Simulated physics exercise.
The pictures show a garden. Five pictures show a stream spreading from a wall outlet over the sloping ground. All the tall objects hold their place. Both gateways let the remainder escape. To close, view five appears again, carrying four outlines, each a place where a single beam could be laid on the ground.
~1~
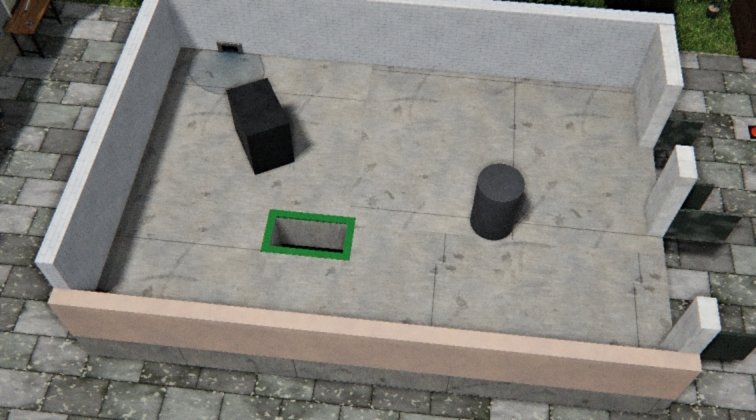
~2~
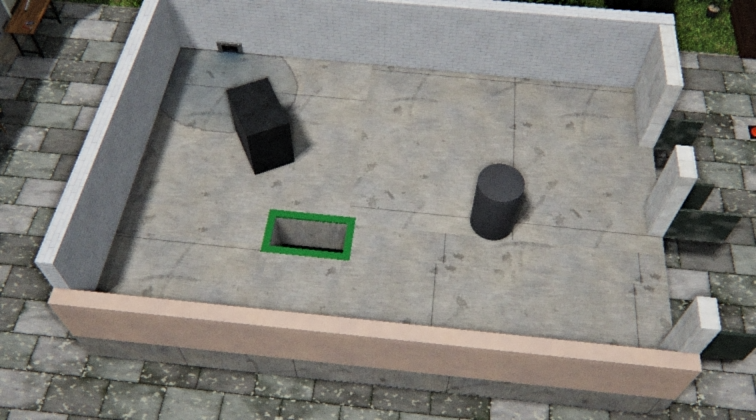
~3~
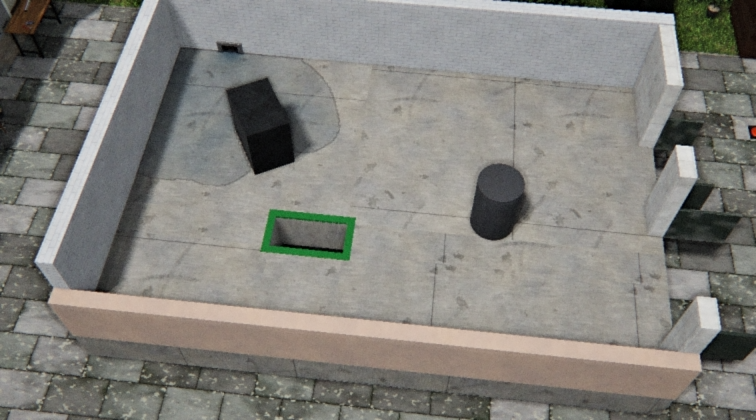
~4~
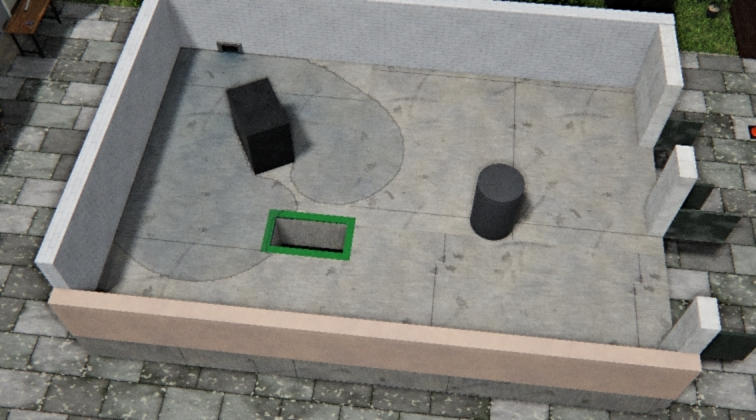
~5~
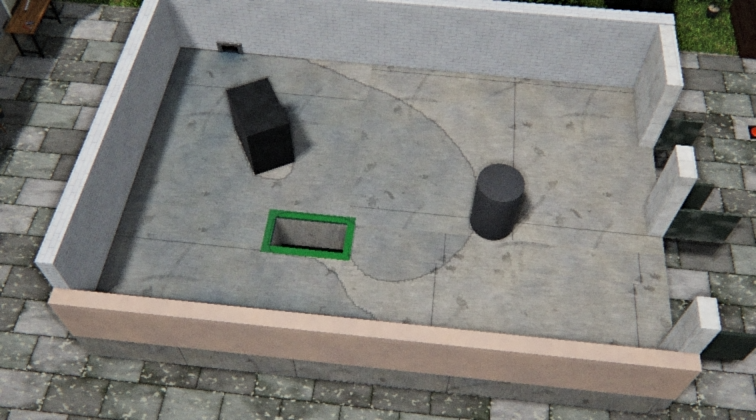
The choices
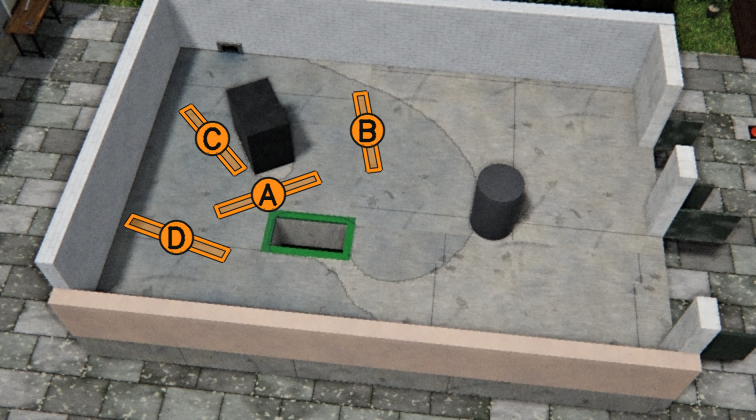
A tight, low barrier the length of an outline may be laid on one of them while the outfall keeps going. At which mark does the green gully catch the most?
Spot D.
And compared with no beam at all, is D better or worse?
Better.
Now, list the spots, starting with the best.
Best to worst: D, B, C, A.
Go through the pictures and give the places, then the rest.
In the first picture, outfall at (230, 48); green gully at (309, 235); open gate at (653, 289); open gate at (642, 175); front seen at (202, 85), 3 % of the ground wet; green gully still dry.
In the second picture, front seen at (224, 127), 8 % of the ground wet; green gully still dry.
In the third picture, front seen at (231, 180), 15 % of the ground wet; green gully still dry.
In the fourth picture, front seen at (203, 273), 30 % of the ground wet; green gully still dry.
In the fifth picture, front seen at (439, 252), 49 % of the ground wet; green gully taking water.
On the marked copy, A from (217, 211) to (317, 177); B from (360, 93) to (374, 170); C from (186, 108) to (239, 170); D from (129, 220) to (225, 255).
Choosing A, about 5 % of the stream goes into the green gully, about 94 % out by the gates.
Choosing B, about 27 % of the stream goes into the green gully, about 71 % out by the gates.
Choosing C, about 12 % of the stream goes into the green gully, about 87 % out by the gates.
Choosing D, about 44 % of the stream goes into the green gully, about 55 % out by the gates.
